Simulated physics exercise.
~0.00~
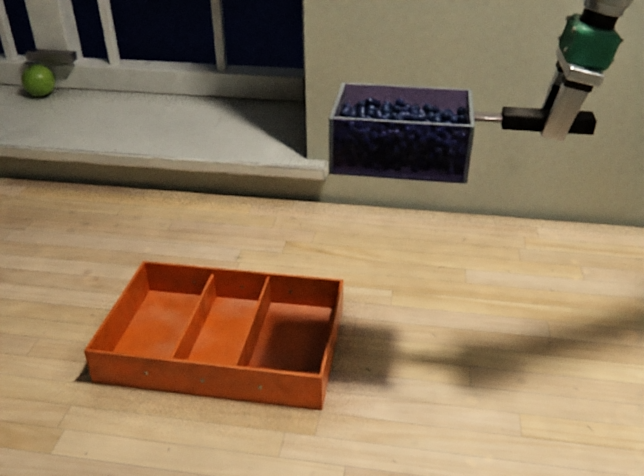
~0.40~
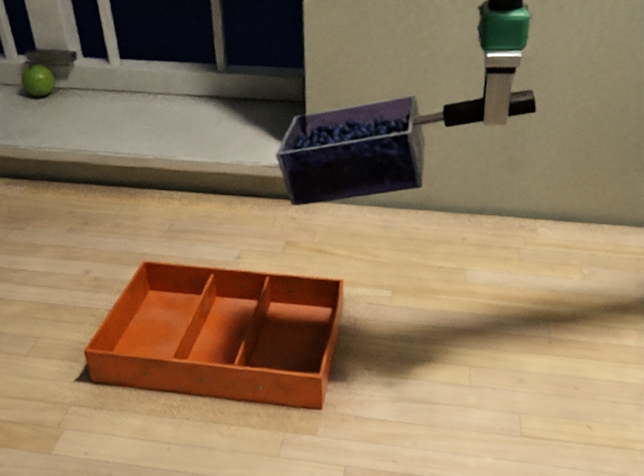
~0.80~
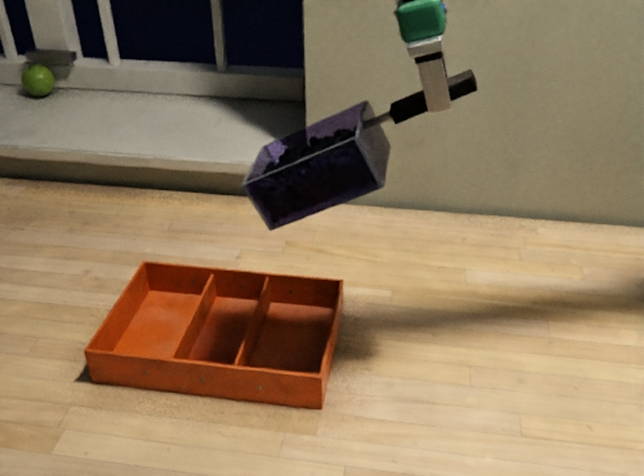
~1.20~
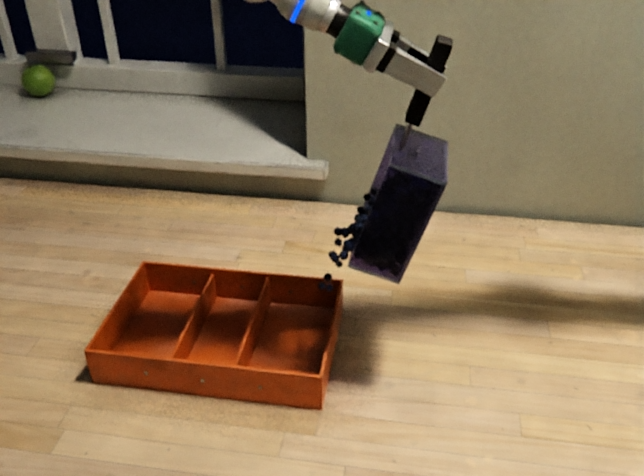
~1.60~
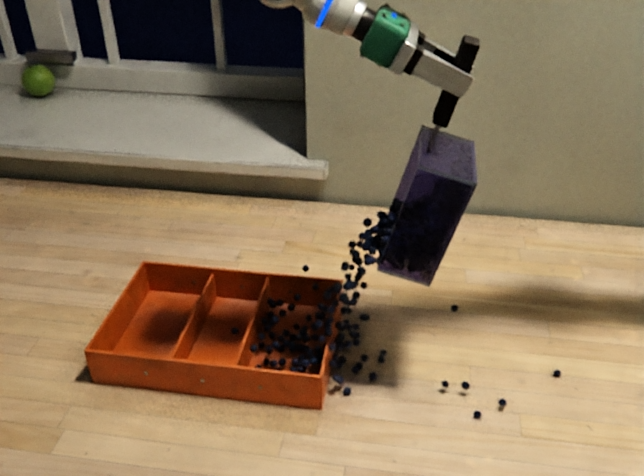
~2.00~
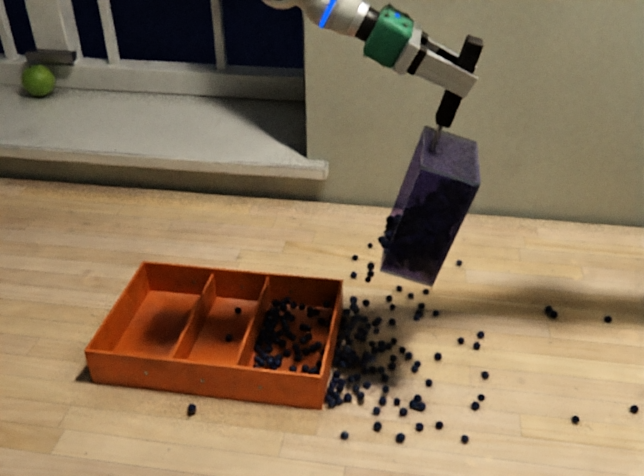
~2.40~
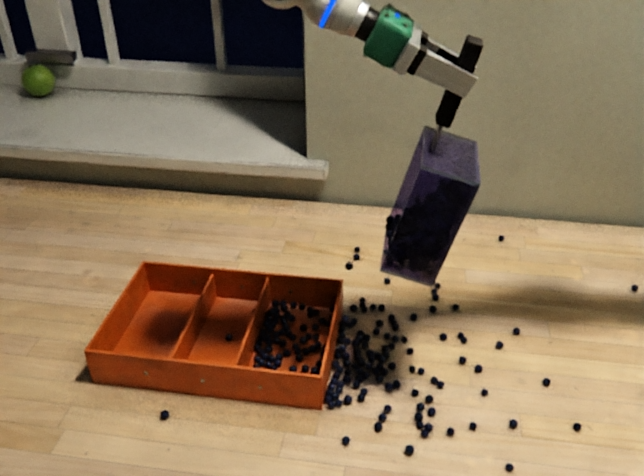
The clip opens on a robot arm holding a translucent purple box of small dark beads above a wooden surface, to the upper right of an orange tray with three compartments. The arm carries the box left and lowers it slightly, tipping its left end downward. It then swings back to the right as the box tilts steeply, and beads begin spilling out. They pour over the tray's right edge, some landing in the right compartment and many scattering across the wood. The box stops, still steeply tilted with beads inside, while the left compartment remains empty.
